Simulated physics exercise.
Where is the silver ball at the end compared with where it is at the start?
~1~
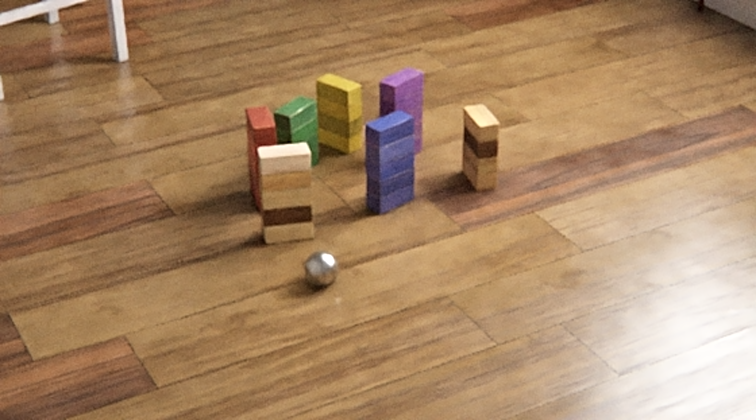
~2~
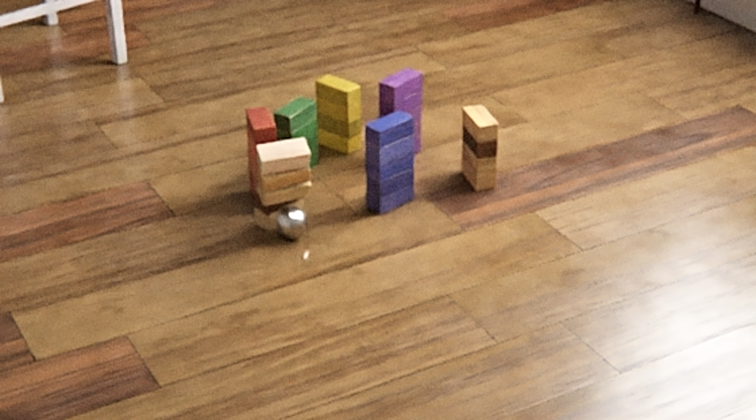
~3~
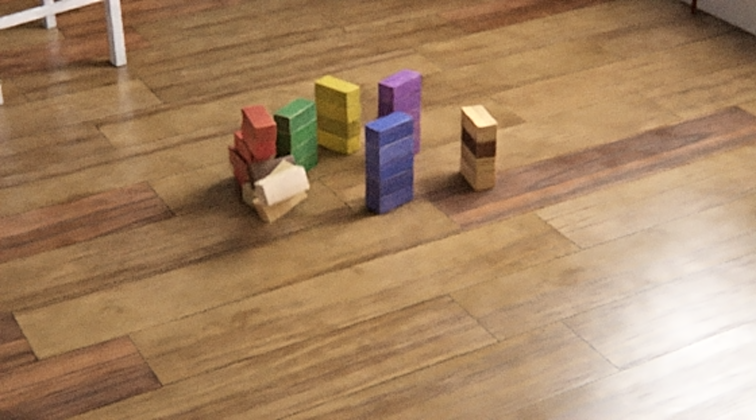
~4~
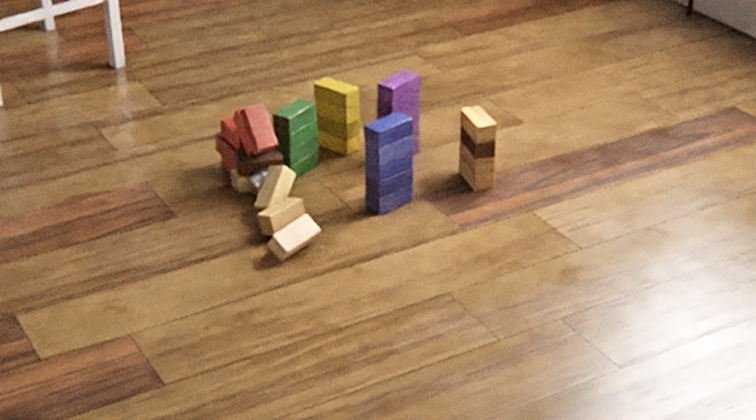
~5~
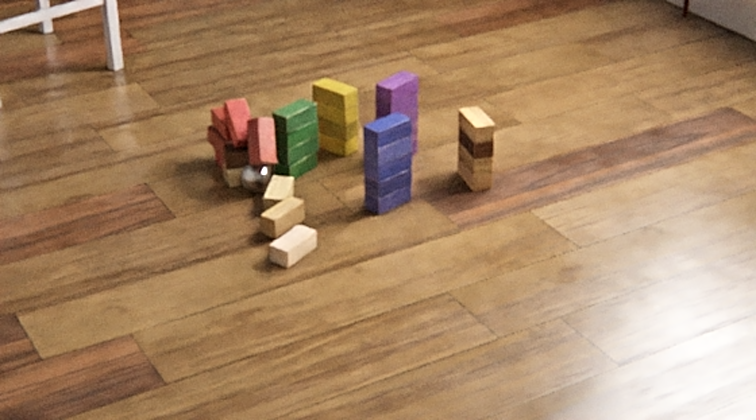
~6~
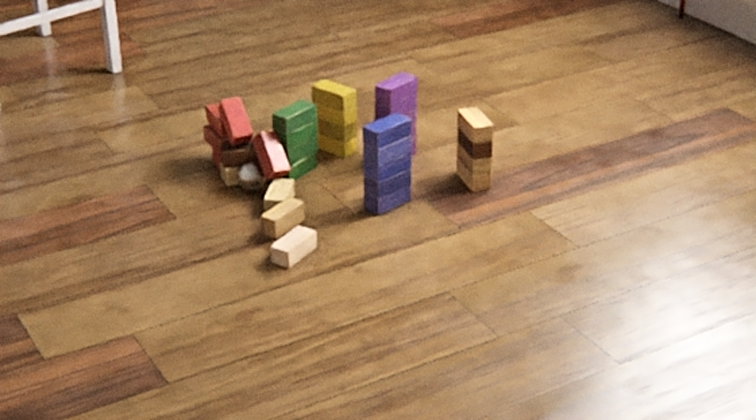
At the start it is on the open floor in front of the towers. By the end it is farther back and to the left, resting among the tumbled blocks by the red pile.
